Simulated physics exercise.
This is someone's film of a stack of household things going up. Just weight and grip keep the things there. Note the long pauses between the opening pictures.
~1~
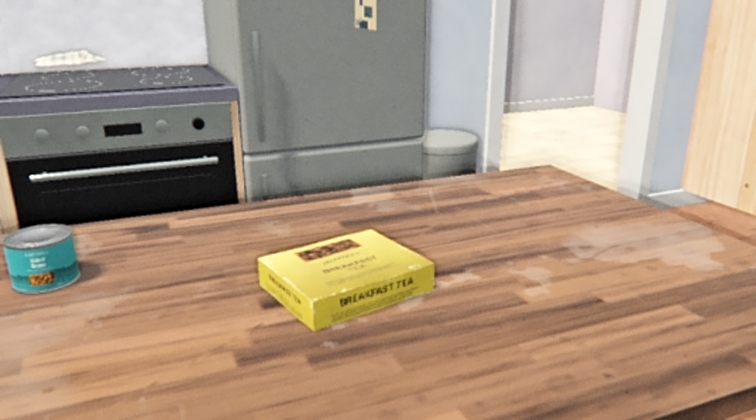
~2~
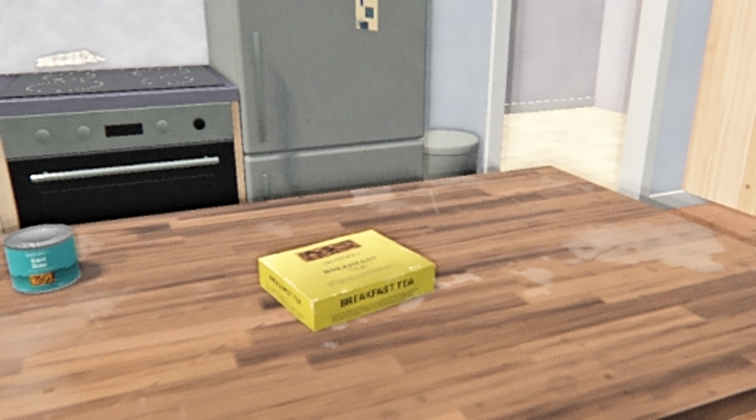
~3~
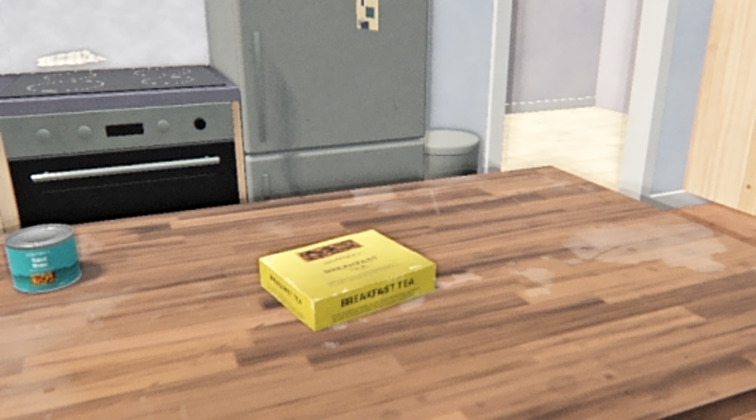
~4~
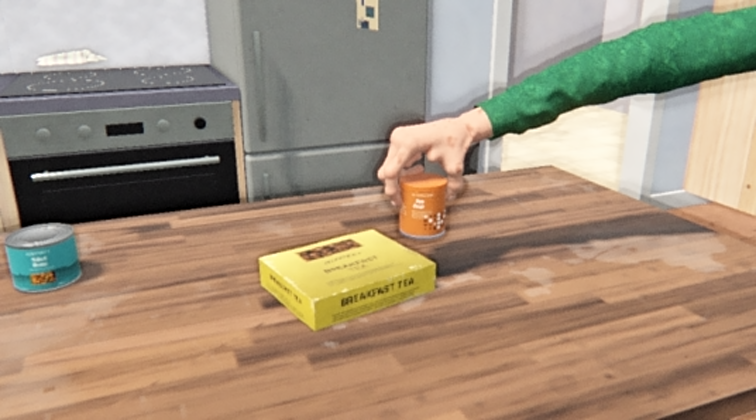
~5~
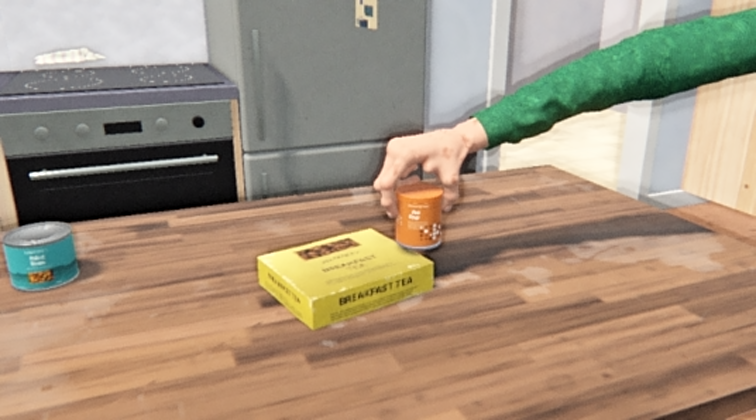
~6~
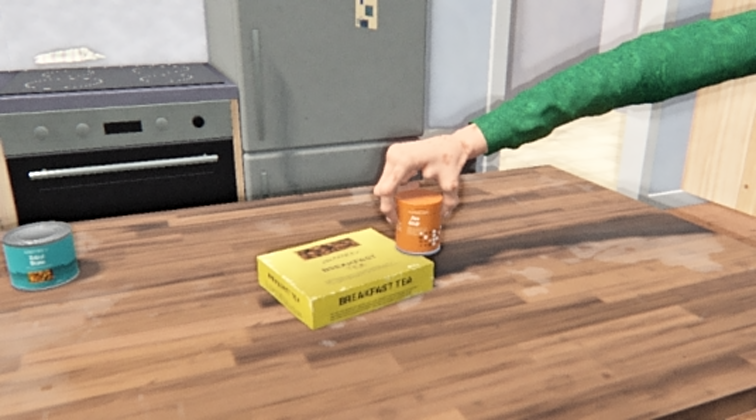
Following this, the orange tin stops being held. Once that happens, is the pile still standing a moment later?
Not safe.
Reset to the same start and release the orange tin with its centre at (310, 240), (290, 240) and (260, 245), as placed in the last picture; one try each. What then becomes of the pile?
First the pile remains standing, second it remains standing, third it topples.
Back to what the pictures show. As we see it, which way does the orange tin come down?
Off rightwards in the picture.
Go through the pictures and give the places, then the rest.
The last thing is not in view yet; turquoise tub (43, 258), in the first frame.
The last thing is not in view yet; turquoise tub (43, 259), in the second frame.
The last thing is not in view yet; turquoise tub (44, 258), in the third frame.
On its way; orange tin (423, 206); turquoise tub (44, 258), in the fourth frame.
On its way; orange tin (419, 216); turquoise tub (42, 256), in the fifth frame.
Set down, still held; orange tin (418, 222); turquoise tub (42, 256), in the sixth frame.
Then, 0.30 s later than the last frame, orange tin now fallen.
Then, 0.40 s later than the last frame, things are still on the move.
When it is over, fallen, orange tin; the other 2 as before. End places, in pixels of the last picture, orange tin near (455, 243). The pile comes apart.
